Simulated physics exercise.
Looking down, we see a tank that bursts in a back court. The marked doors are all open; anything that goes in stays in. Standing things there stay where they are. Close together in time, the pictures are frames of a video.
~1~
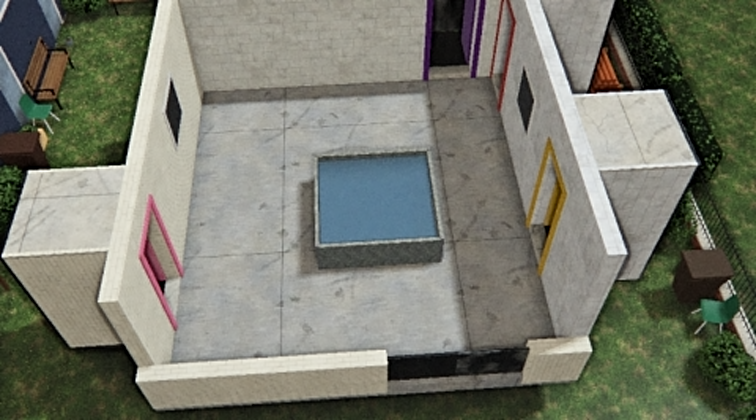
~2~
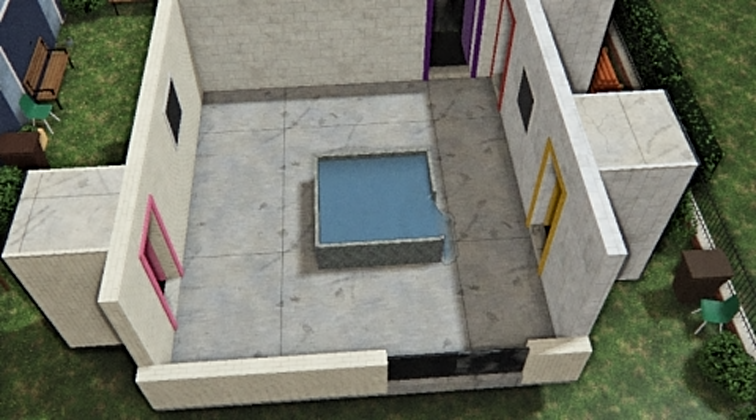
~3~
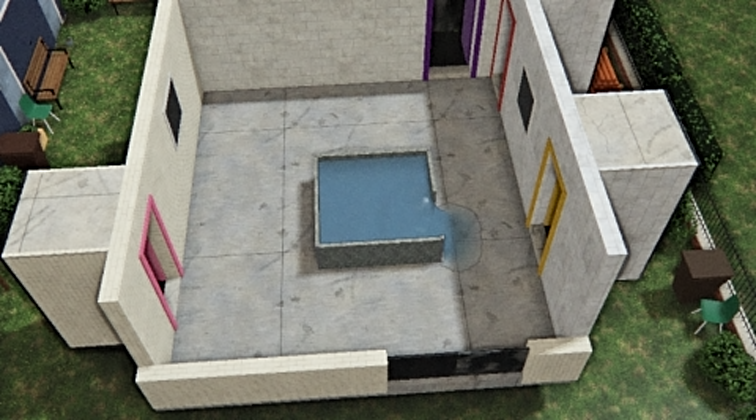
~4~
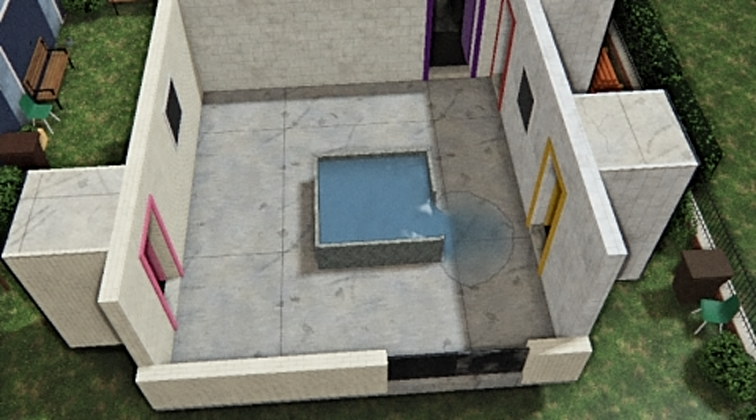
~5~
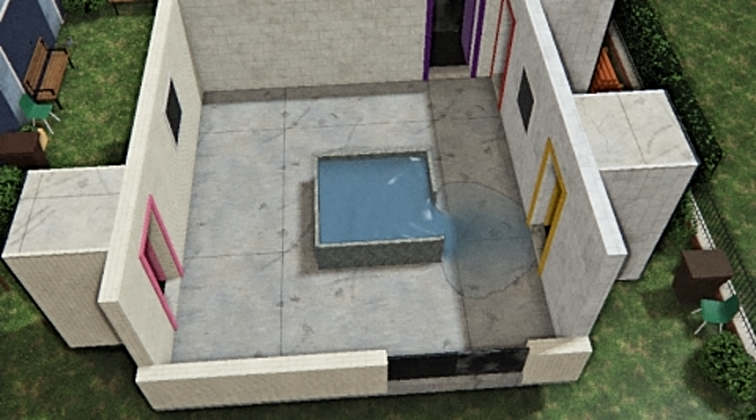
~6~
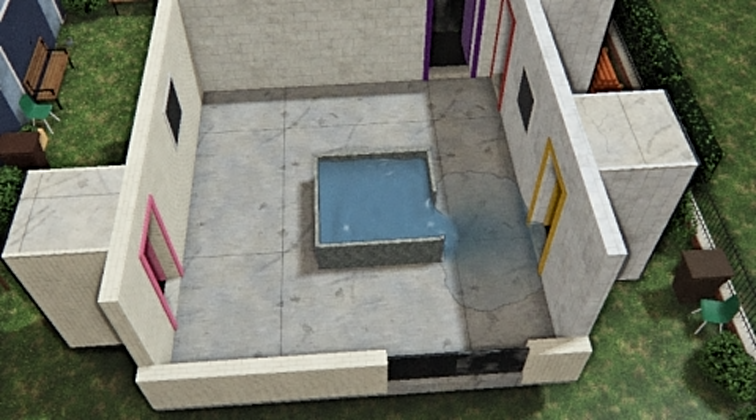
Square tank of blue water in a walled courtyard bursting at its right side, water spreading across the grey paving.
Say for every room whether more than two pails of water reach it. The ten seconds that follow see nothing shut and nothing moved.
At the end, purple door: Inside the limit; yellow door: Past the limit; pink door: Past the limit; red door: Inside the limit.
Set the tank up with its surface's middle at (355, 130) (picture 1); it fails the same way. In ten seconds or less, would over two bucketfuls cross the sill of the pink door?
Pink: Overshoots.
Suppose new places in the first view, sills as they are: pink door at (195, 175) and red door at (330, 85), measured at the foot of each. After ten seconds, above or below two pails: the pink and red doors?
Result - pink door: Remains below the limit; red door: Remains below the limit.
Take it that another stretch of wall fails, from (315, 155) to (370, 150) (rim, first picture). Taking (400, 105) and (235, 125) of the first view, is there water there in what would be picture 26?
In the order asked: The first spot is swamped and the second is swamped.
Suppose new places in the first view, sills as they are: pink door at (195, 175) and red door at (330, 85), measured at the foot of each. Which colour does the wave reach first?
The yellow door.
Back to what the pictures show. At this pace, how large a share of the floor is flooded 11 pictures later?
It comes to 20 per cent.
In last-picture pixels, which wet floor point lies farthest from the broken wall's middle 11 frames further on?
The farthest point of the front sits at (487, 85).
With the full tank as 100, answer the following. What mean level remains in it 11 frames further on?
Around 58 in a hundred, give or take.
A moment on, water covers 15 % of the floor; the purple door not reached, the yellow door over two buckets in, the pink door not reached, the red door not reached.
Next, water covers 20 % of the floor; the purple door not reached, the yellow door far over two buckets in, the pink door not reached, the red door wet at the sill, nothing in.
Then, water covers 40 % of the floor; the purple door wet at the sill, nothing in, the yellow door far over two buckets in, the pink door not reached, the red door wet at the sill, nothing in.
Later, water covers 75 % of the floor; the purple door wet at the sill, nothing in, the yellow door far over two buckets in, the pink door under two buckets in, the red door wet at the sill, nothing in.
In the end, water covers 95 % of the floor; the purple door under two buckets in, the yellow door far over two buckets in, the pink door over two buckets in, the red door wet at the sill, nothing in.
